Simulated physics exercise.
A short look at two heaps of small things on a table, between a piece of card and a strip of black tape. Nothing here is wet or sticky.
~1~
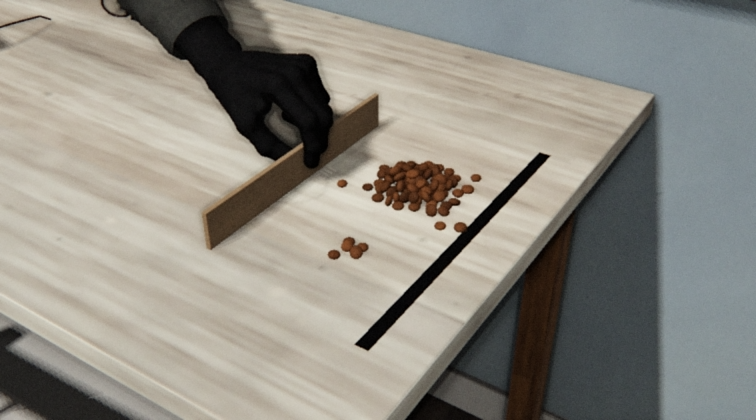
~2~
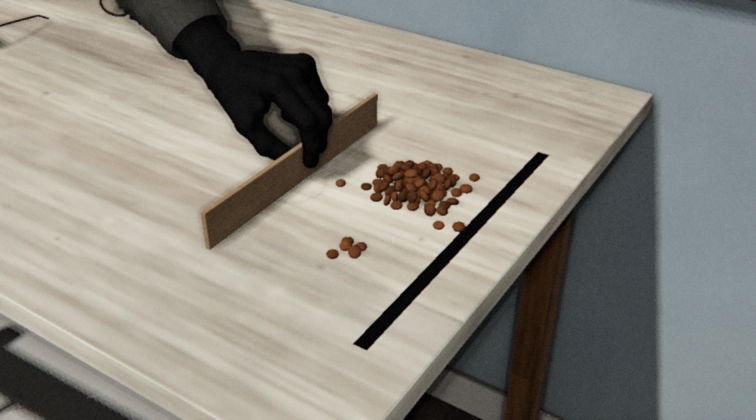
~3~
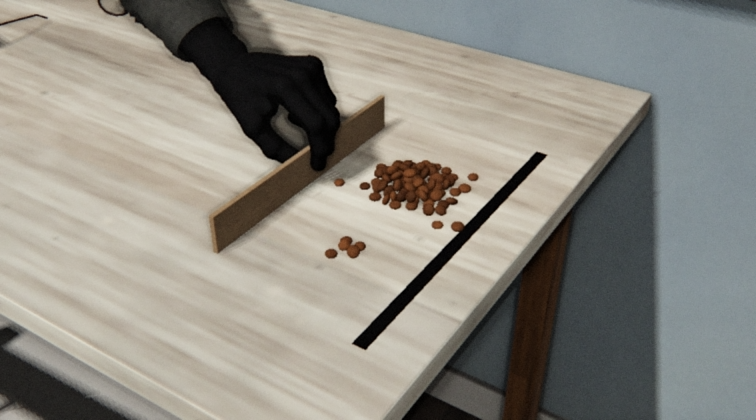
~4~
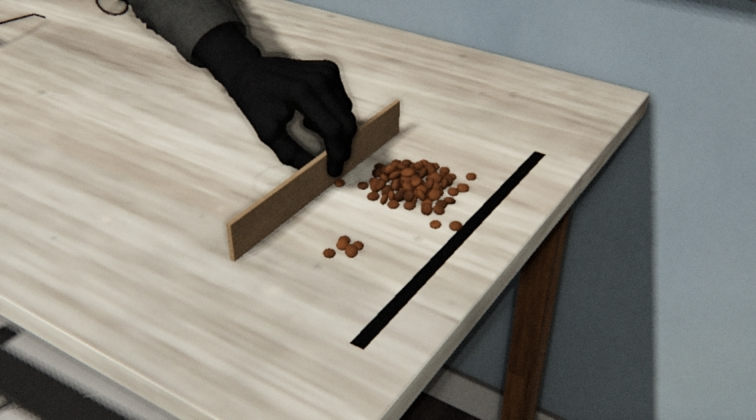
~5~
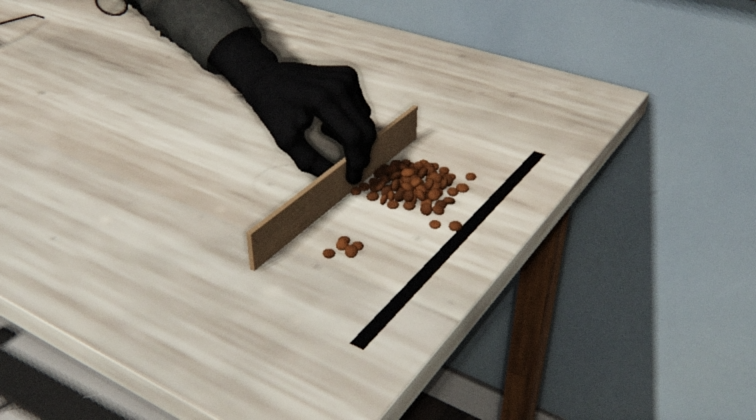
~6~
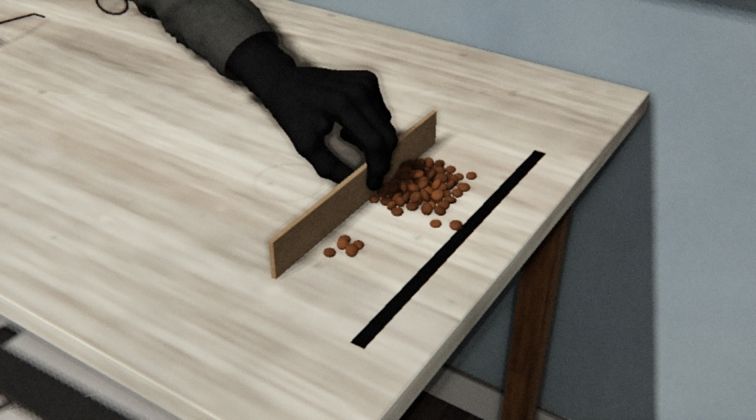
On a pale wooden table, a black-gloved hand sliding a card upright rightward into the larger heap of brown kibble near black tape.
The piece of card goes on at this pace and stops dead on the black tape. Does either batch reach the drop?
Here the nearer batch stays on top, and the farther batch loses pieces over the edge.
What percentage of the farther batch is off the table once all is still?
Close to 30 per cent.
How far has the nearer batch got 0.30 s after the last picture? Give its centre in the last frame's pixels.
At about (382, 260).
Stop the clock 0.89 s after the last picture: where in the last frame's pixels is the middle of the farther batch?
At about (513, 215).
Then, 0.30 s after the last picture, piece of card still moving, near (419, 187); nearer batch all on the table, its front near (397, 260); farther batch all on the table, its front near (478, 241).
Then, 0.61 s after the last picture, piece of card stopped at the black tape; nearer batch all on the table, its front near (452, 281); farther batch a small part over the edge.
Then, 0.89 s after the last picture, piece of card stopped at the black tape; nearer batch all on the table, its front near (452, 281); farther batch about a quarter over the edge.
At rest, piece of card stopped at the black tape; nearer batch all on the table, its front near (452, 281); farther batch about a quarter over the edge.
